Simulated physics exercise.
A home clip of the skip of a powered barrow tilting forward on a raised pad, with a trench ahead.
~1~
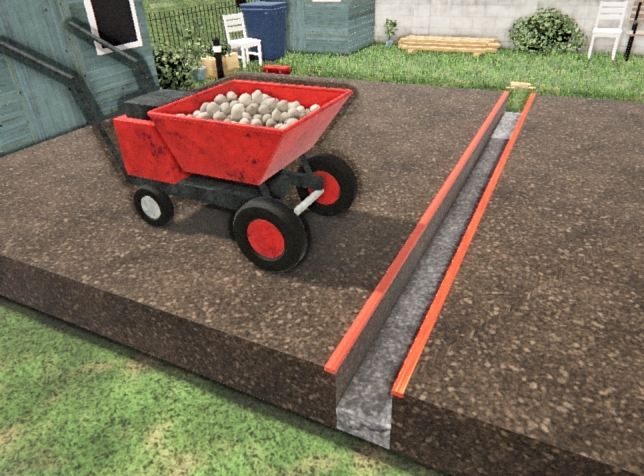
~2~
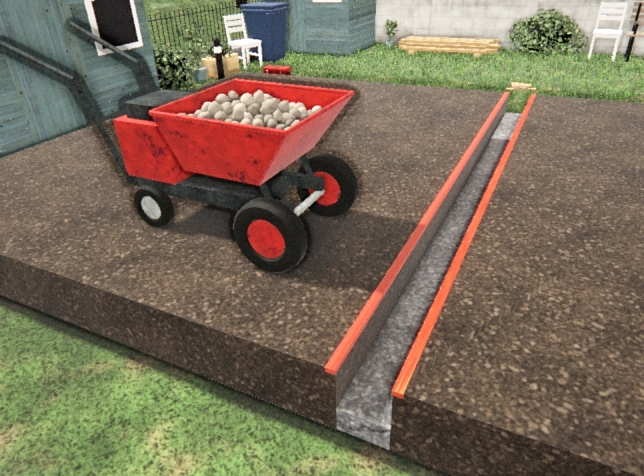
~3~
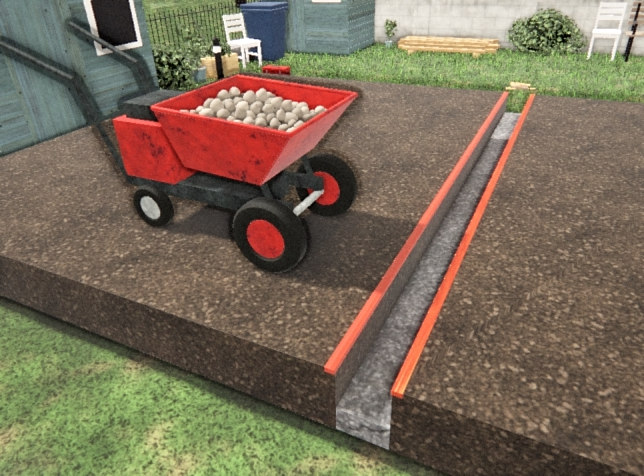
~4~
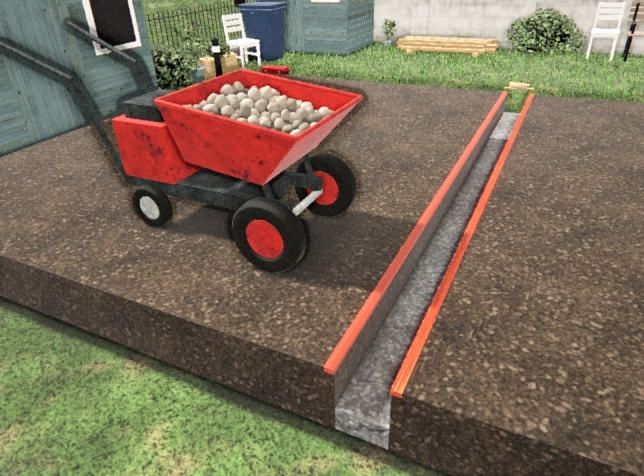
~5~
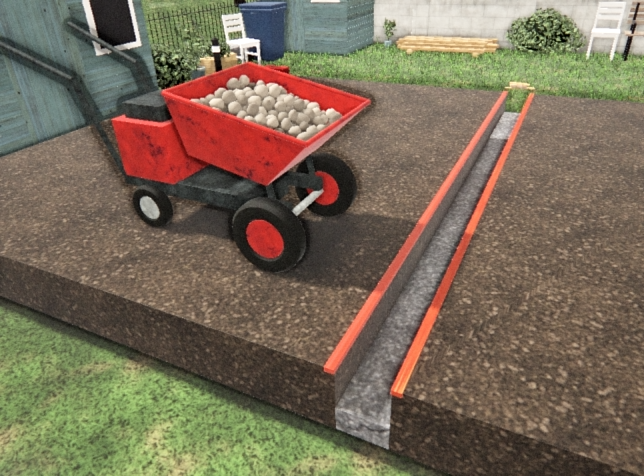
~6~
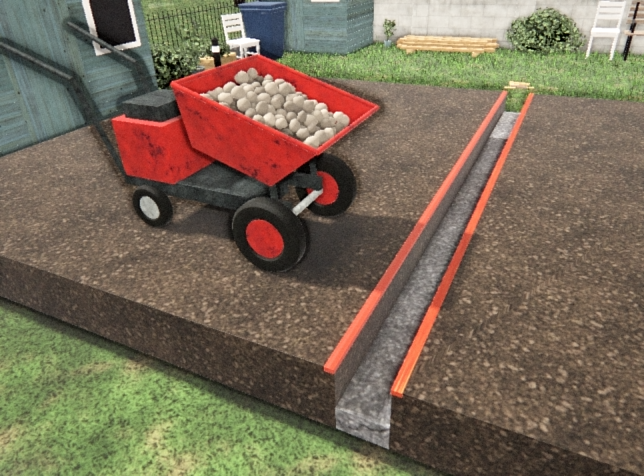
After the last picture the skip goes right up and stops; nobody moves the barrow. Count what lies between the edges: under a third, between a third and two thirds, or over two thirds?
The trench ends with more than two thirds of it.
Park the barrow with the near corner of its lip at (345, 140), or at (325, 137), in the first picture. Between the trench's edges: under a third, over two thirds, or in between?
First under a third, then below one third.
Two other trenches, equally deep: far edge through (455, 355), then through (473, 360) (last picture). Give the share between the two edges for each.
In turn 100 and 100 in a hundred.
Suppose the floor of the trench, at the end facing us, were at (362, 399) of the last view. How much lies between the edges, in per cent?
It comes to 60 per cent or so.
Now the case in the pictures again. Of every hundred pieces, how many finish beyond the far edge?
Roughly 25 in a hundred.
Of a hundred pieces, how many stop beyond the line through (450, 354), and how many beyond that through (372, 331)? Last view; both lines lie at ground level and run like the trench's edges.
Roughly 20 per cent, and 80 per cent.
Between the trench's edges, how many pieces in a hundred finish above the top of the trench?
Some 15 per cent.
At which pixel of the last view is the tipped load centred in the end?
Near (430, 277).
Shortly afterwards, skip tipped steeply; the whole lot in the skip.
Next, skip tipped steeply; the bulk in the skip; a little in or heaped over the trench; only a few beyond it; a little falling.
Some moments later, skip tipped right over; near a quarter in the skip; near half in or heaped over the trench; near a quarter beyond it.
In the end, skip tipped right over; only a few short of the trench; the bulk in or heaped over the trench; near a quarter beyond it.
